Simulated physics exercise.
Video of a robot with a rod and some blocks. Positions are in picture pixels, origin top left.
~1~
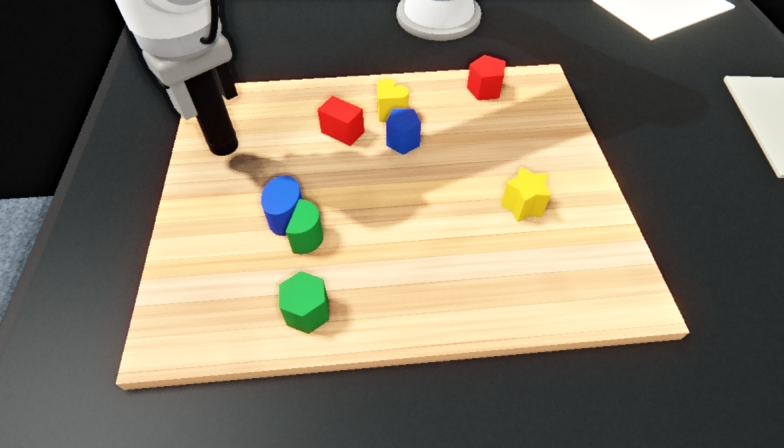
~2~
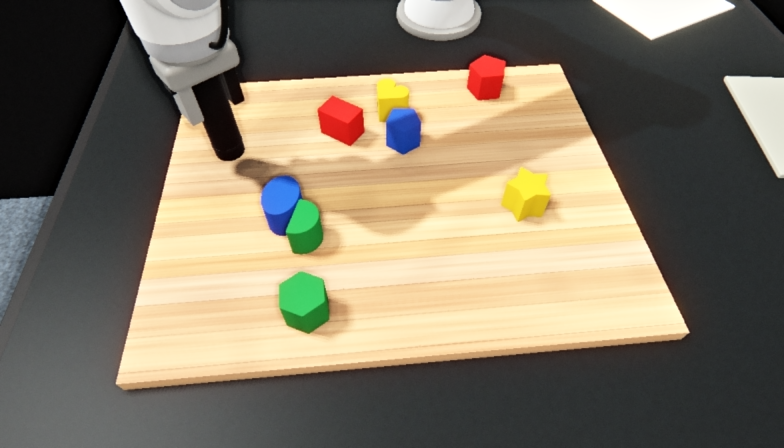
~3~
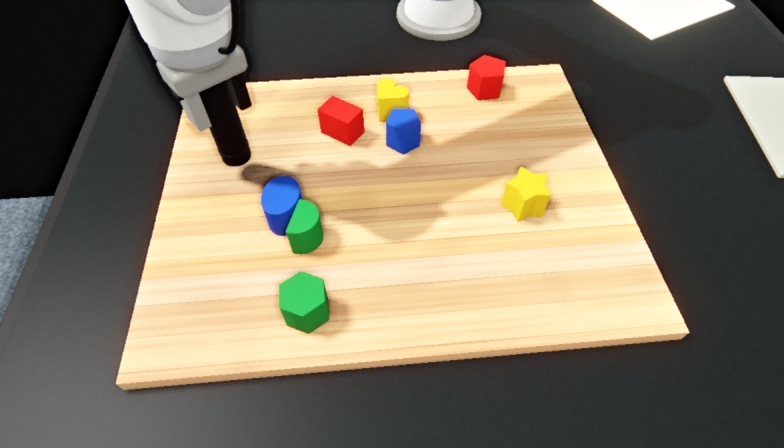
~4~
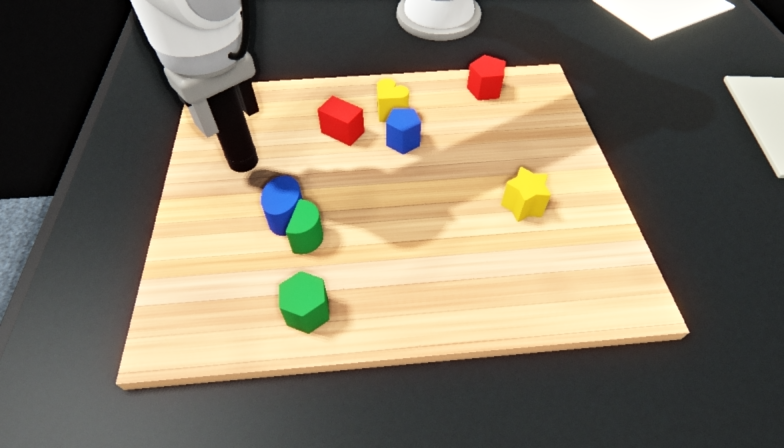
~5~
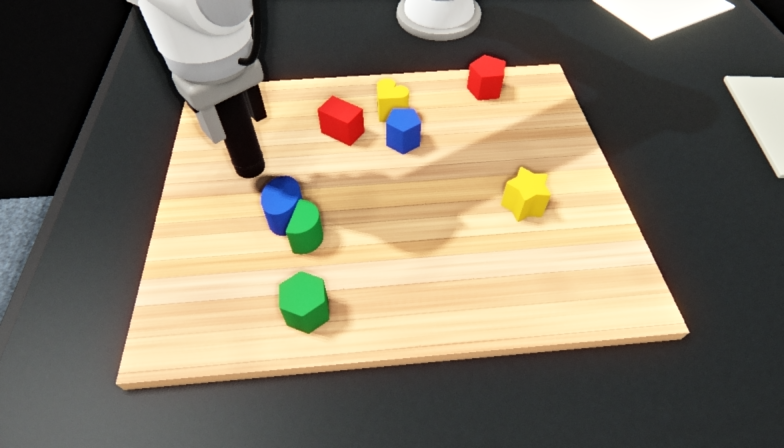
A robot arm holding a black rod starts near the upper left of a wooden board scattered with red, yellow, blue and green blocks. The rod moves a short way down and to the right, drawing close to the round blue block, while all the blocks stay still.
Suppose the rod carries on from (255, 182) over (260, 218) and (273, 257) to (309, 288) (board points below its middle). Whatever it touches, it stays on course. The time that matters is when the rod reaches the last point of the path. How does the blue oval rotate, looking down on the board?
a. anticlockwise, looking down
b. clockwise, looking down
That would be a.
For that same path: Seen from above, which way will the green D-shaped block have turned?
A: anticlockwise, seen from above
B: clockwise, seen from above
B - clockwise, seen from above.
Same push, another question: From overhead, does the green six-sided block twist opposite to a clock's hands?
I believe not.
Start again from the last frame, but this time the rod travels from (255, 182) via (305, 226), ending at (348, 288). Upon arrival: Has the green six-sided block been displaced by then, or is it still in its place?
Moved off its spot.
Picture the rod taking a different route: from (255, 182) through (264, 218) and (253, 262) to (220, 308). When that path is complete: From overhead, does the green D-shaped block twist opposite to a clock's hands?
That would be a no.
On the path given first. One third of the way, rod (255, 206); blue oval (287, 200), turned 20° anticlockwise; green D-shaped block (310, 219), turned 20° clockwise.
Two thirds of the way, rod (269, 245); blue oval (289, 201), turned 25° anticlockwise; green D-shaped block (313, 220), turned 30° clockwise.
At the end, rod (305, 276); blue oval (289, 201), turned 25° anticlockwise; green six-sided block (306, 304), turned 20° clockwise; green D-shaped block (313, 220), turned 30° clockwise.
